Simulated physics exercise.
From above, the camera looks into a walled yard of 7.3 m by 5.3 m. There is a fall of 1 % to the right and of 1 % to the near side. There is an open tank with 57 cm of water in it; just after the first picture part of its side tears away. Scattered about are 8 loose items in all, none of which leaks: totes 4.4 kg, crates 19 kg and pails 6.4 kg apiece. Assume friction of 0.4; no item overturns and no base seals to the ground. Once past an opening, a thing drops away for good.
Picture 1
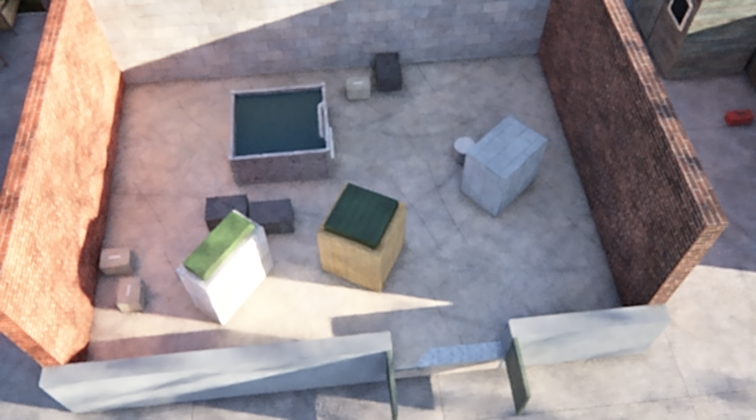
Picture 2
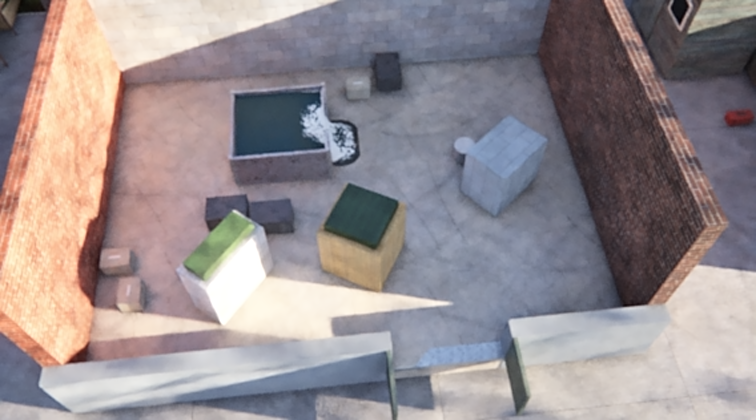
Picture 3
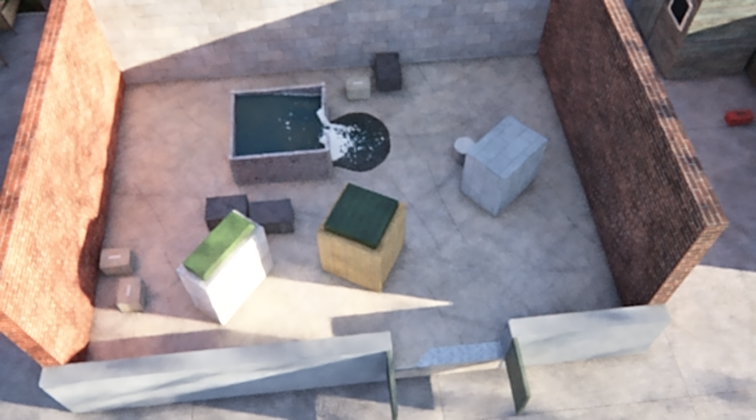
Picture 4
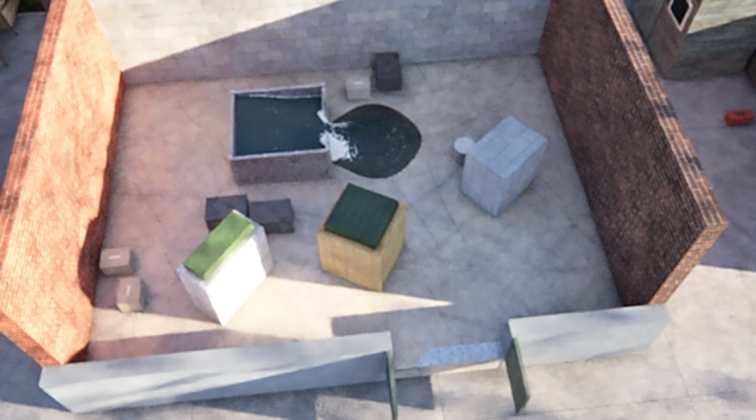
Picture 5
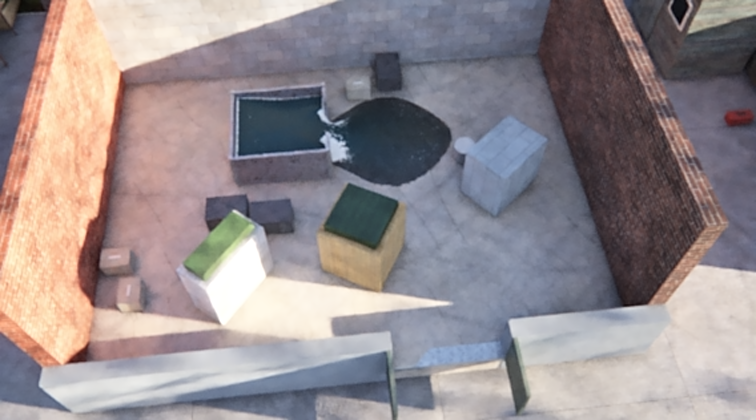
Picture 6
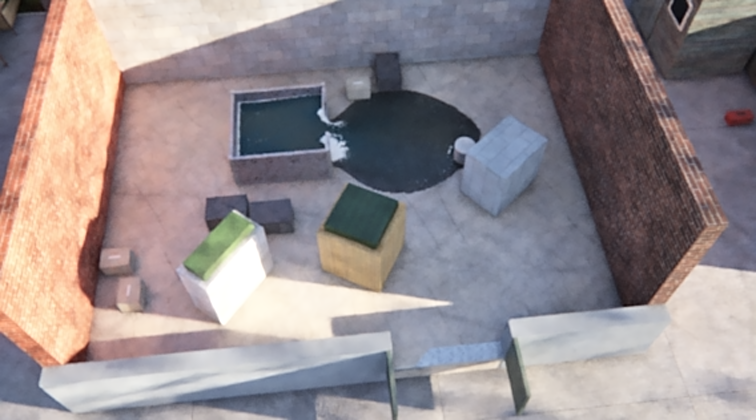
In a walled yard, water pours from an open tank's right side and spreads across the ground.
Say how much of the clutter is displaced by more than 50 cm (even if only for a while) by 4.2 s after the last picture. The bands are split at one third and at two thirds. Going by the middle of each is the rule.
It falls under one third.
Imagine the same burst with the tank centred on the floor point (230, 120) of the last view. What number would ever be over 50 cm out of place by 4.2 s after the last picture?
In that case 4 of them.
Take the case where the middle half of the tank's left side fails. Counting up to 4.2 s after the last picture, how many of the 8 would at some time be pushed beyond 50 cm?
Then 4 of them would.
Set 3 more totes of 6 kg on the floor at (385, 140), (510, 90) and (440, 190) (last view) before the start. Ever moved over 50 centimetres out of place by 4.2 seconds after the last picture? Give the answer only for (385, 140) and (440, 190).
Listed in order, the answers are beyond half a metre followed by beyond half a metre.
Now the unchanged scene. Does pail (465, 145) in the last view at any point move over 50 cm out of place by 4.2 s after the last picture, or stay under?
It is more.
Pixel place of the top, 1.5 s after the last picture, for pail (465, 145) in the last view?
My estimate: Around (555, 113).
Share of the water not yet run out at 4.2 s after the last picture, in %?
I'd say some 100 percent hasn't gone yet.
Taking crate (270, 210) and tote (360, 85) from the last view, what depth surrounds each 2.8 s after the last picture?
I'd put it at 0 cm and 2 cm respectively.
Then, 0.4 s after the last picture 0 of 8 are over 50 cm from their spots; 0 afloat.
Then, 1.5 s after the last picture 1 of 8 are over 50 cm from their spots; 1 afloat.
Then, 2.8 s after the last picture 1 of 8 are over 50 cm from their spots; 0 afloat.
Then, 4.2 s after the last picture 1 of 8 are over 50 cm from their spots, and 1 have been at some point; 0 afloat.
